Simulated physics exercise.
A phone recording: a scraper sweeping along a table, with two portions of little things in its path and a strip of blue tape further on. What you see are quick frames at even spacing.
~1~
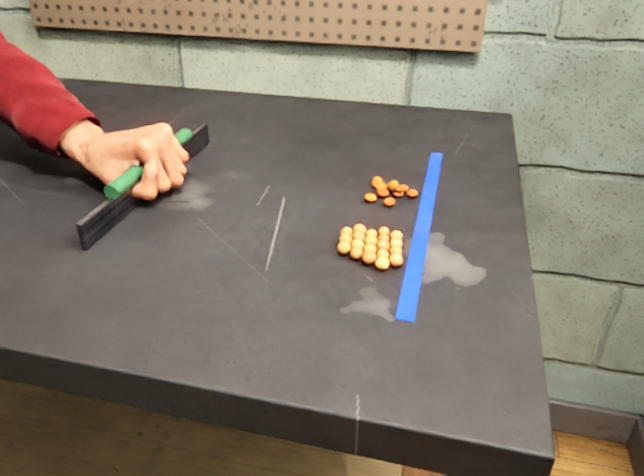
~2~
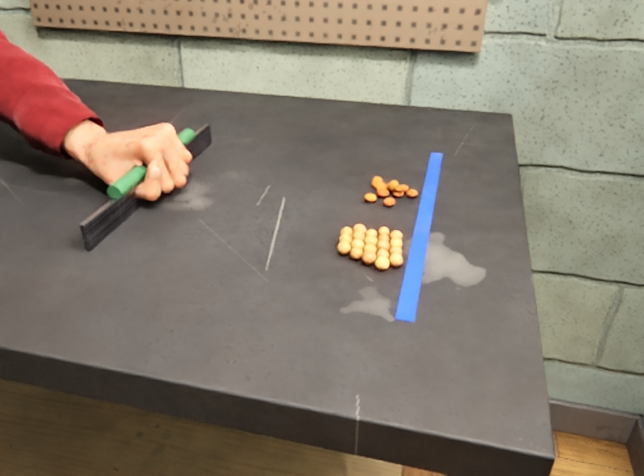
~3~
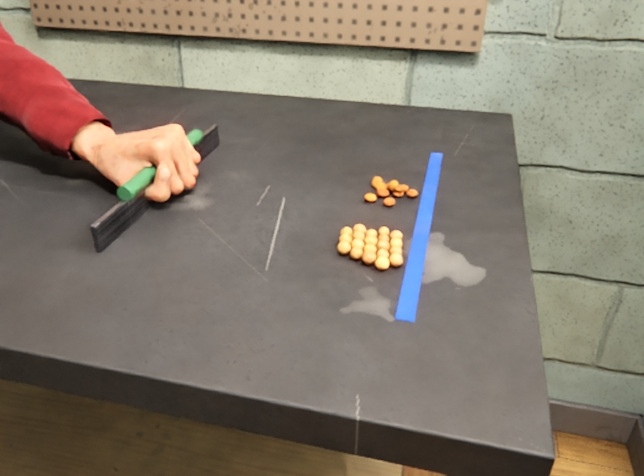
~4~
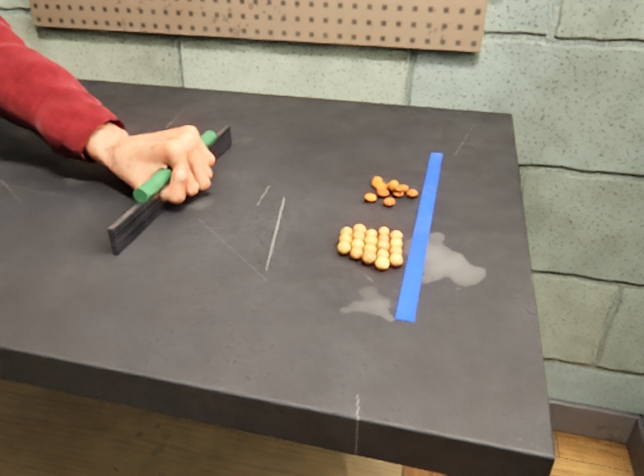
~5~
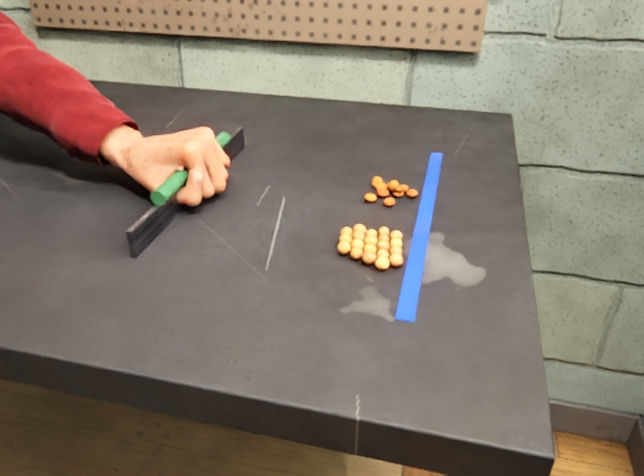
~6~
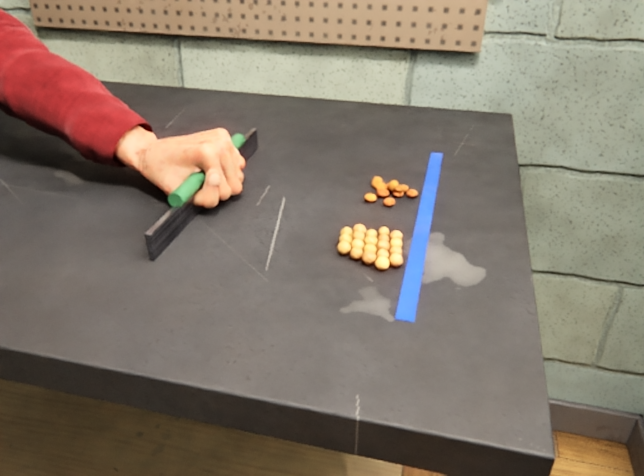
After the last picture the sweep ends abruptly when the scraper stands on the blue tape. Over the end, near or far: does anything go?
Near portion, yes; far portion, no.
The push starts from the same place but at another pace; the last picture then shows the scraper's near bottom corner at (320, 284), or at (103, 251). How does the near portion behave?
First it partly drops off, then it remains up there.
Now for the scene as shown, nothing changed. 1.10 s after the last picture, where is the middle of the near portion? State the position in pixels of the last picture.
(537, 276) or thereabouts.
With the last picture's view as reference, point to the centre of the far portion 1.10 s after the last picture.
Its centre lies close to (452, 199) in the last picture.
Then, 0.40 s on from there, scraper still moving, near (324, 184); near portion all on the table, its front near (396, 260); far portion all on the table, its front near (411, 194).
Then, 0.82 s on from there, scraper stopped at the blue tape; near portion all on the table, its front near (471, 279); far portion all on the table, its front near (463, 196).
Then, 1.10 s on from there, scraper stopped at the blue tape; near portion a little over the edge; far portion all on the table, its front near (464, 196).
In the end, scraper stopped at the blue tape; near portion the whole lot over the edge; far portion all on the table, its front near (464, 196).
